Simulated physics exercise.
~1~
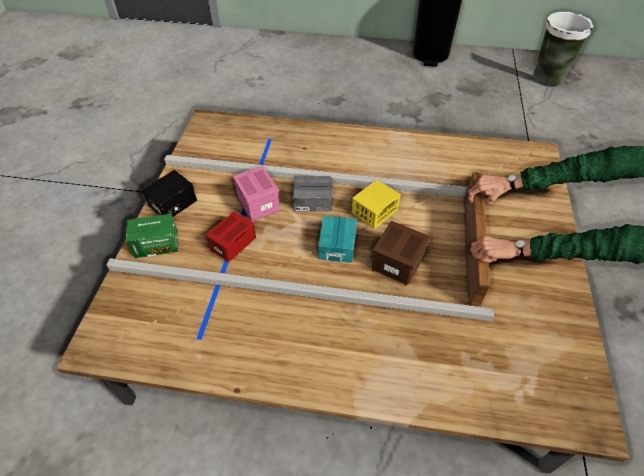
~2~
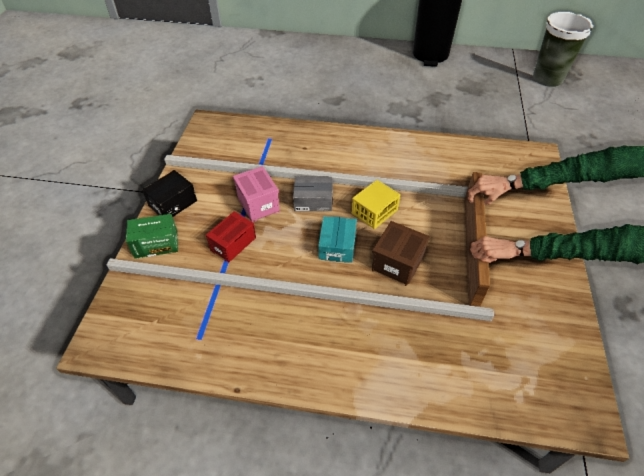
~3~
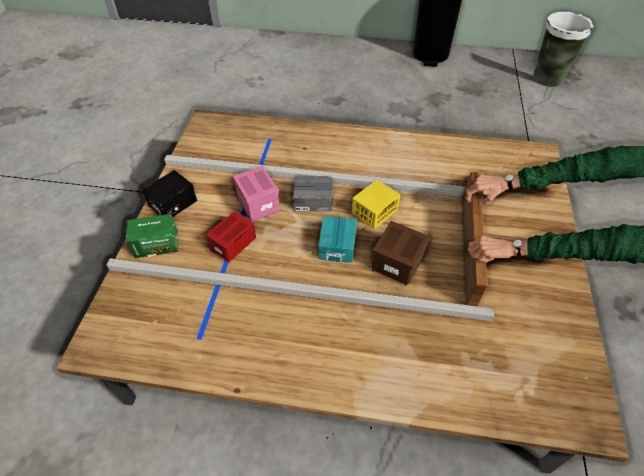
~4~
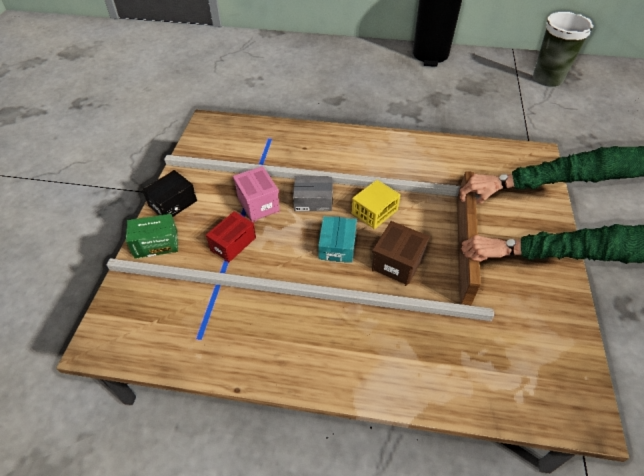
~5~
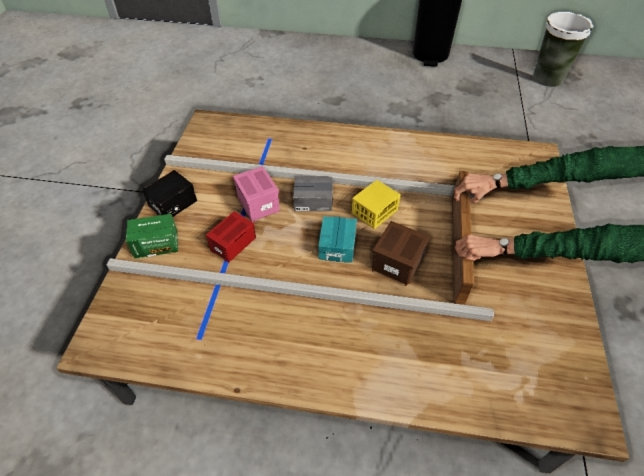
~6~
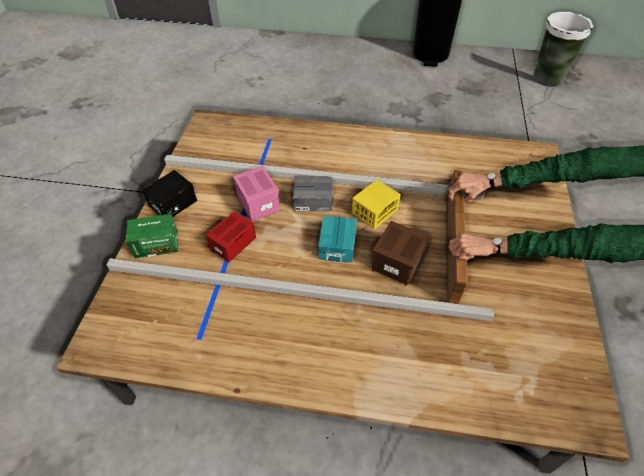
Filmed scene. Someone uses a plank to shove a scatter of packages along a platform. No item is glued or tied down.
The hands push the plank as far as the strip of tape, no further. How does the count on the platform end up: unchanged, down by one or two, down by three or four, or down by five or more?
It ends down by one or two.
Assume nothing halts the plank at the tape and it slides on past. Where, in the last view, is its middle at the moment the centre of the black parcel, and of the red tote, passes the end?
The middle would be close to (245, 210) and then close to (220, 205).
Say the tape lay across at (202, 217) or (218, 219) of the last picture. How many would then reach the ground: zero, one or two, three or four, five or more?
The first spot gives three or four, the second gives 3 or 4.
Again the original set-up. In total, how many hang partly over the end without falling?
As for overhanging, the count is 0.
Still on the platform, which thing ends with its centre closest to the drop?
The red tote, that one.
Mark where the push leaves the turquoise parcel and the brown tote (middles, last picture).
The turquoise parcel ends at (180, 224) and the brown tote at (210, 235).
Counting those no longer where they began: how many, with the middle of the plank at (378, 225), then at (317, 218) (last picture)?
It comes to 3 for the first spot, 6 for the other.
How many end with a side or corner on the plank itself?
The number is 2.
A little later, none off yet; black parcel at rest near (170, 195); green box at rest near (153, 236); red tote at rest near (232, 237).
When it is over, the number that fall off is one or two; down, green box and black parcel.
